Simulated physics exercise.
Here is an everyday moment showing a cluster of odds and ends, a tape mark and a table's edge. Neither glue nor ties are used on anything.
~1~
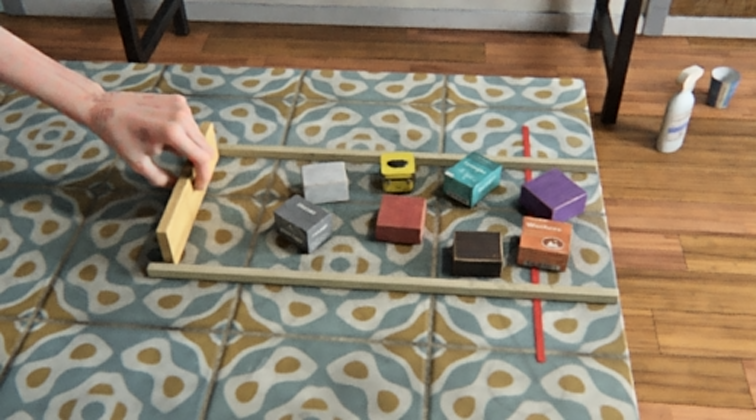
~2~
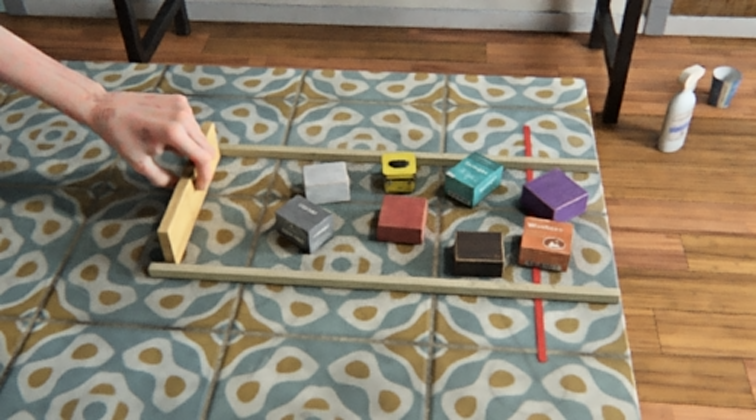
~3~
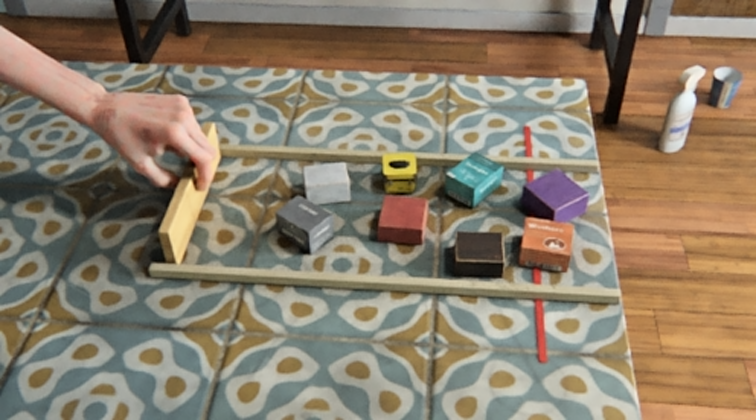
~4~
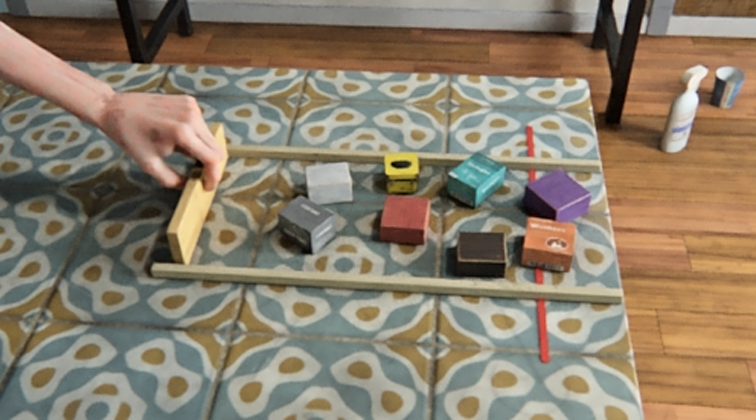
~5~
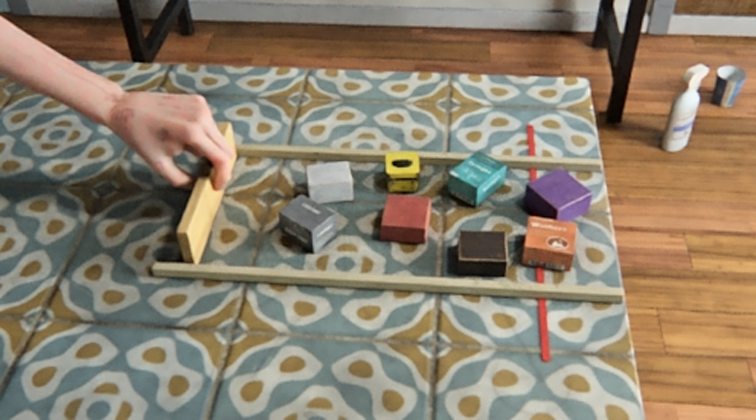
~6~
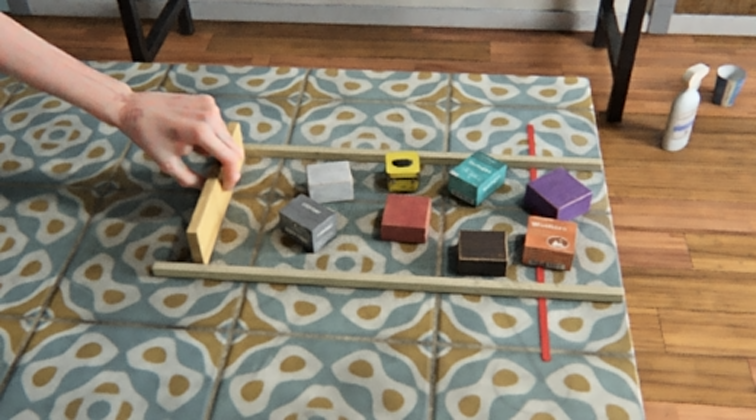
A hand slides a wooden board slightly right between two rails toward several small coloured boxes.
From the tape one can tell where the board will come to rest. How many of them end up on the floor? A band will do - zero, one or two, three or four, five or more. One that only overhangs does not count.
Answer - one or two.
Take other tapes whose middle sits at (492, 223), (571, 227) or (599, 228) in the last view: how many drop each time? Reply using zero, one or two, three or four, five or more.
So, taking them in turn, I'd give not one; five or more; five or more.
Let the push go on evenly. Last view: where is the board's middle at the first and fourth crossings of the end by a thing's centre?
At (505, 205) for the first, at (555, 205) for the fourth.
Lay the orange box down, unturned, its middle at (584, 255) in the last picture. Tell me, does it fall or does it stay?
From there it topples down.
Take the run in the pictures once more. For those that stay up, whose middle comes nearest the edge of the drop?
The turquoise box.
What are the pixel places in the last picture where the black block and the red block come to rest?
The black block comes to rest close to (604, 266), while the red block rests close to (587, 226).
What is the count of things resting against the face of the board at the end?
Looks like 3 of them, all told.
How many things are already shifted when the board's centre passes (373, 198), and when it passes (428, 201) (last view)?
The counts are 4 and 6.
A little later, none off yet; purple block at rest near (558, 197); orange box at rest near (550, 243); black block at rest near (482, 253).
Next, none off yet; purple block shifted about its own width near (602, 201); orange box shifted about its own width near (601, 243); black block shifted about its own width near (554, 262).
When it is over, the number that fall off is one or two; down, orange box and purple block.
